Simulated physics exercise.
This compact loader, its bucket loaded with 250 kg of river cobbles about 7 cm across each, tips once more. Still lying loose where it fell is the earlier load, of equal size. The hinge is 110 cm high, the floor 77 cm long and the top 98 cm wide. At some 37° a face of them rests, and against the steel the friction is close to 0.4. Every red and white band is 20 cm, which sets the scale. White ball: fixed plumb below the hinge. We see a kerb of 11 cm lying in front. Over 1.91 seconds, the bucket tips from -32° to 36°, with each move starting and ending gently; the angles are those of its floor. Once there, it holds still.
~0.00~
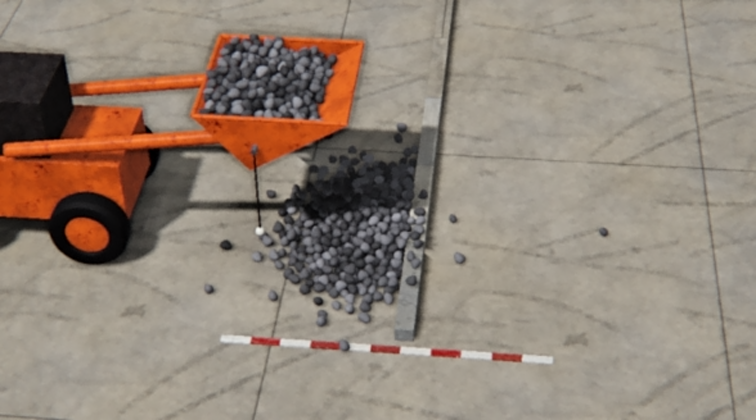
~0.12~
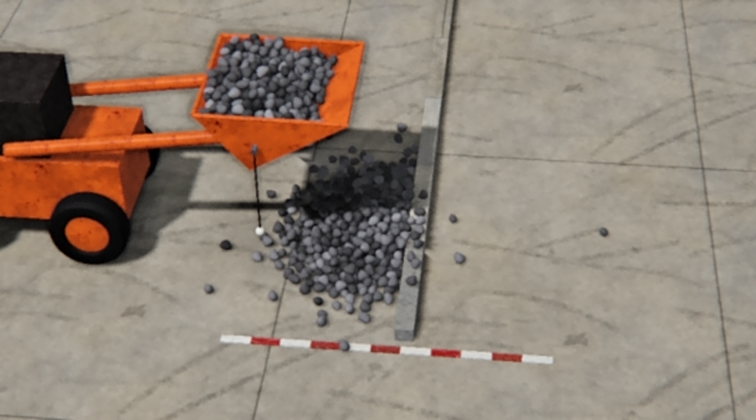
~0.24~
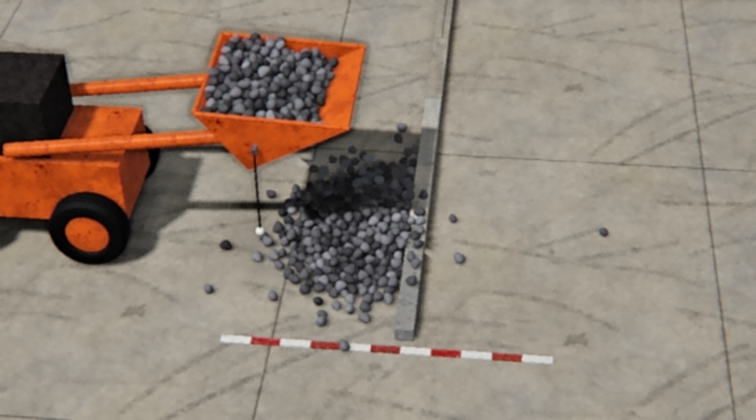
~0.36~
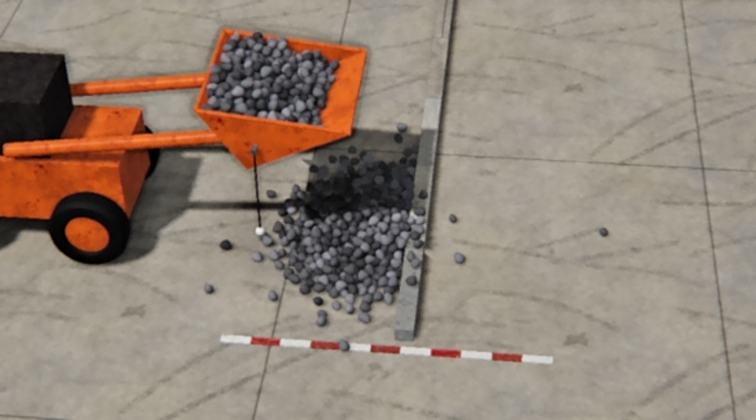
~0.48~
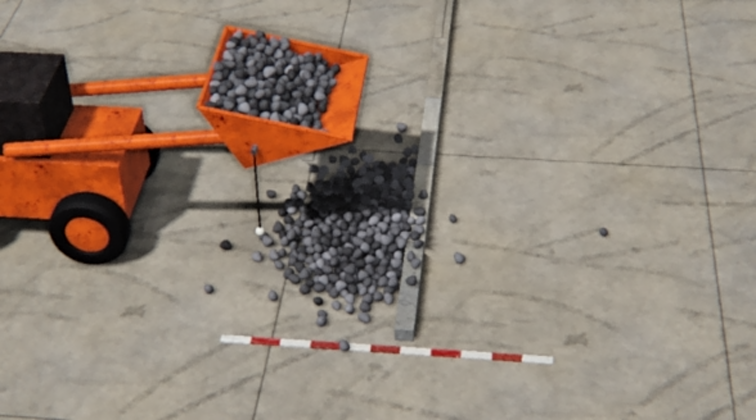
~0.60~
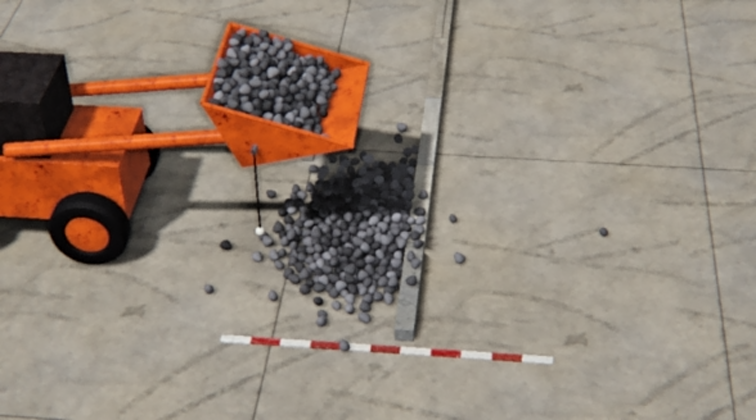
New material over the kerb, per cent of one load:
25 per cent.
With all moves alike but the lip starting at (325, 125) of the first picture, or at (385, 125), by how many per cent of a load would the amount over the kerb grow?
I'd expect near 10 per cent first and near 70 per cent next.
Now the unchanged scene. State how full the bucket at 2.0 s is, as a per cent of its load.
Roughly 25 per cent is still inside.
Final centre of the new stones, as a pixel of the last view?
Roughly pixel (389, 221) in the last view.
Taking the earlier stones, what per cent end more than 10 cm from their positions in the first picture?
Roughly 5 % of them.
After 1.4 s the floor is at 25°; in per cent of one load, 94 in the bucket, 107 on this side of the kerb, 1 over the kerb; the foremost stones are at (452, 232).
After 2.0 s the floor is at 36°; in per cent of one load, 25 in the bucket, 173 on this side of the kerb, 3 over the kerb; the foremost stones are at (466, 237).
After 2.4 s the floor is at 36°; in per cent of one load, 1 in the bucket, 185 on this side of the kerb, 15 over the kerb; the foremost stones are at (503, 227).
After 4.8 s the floor is at 36°; in per cent of one load, 0 in the bucket, 175 on this side of the kerb, 26 over the kerb; the foremost stones are at (550, 229). Net gain over the kerb, 25.
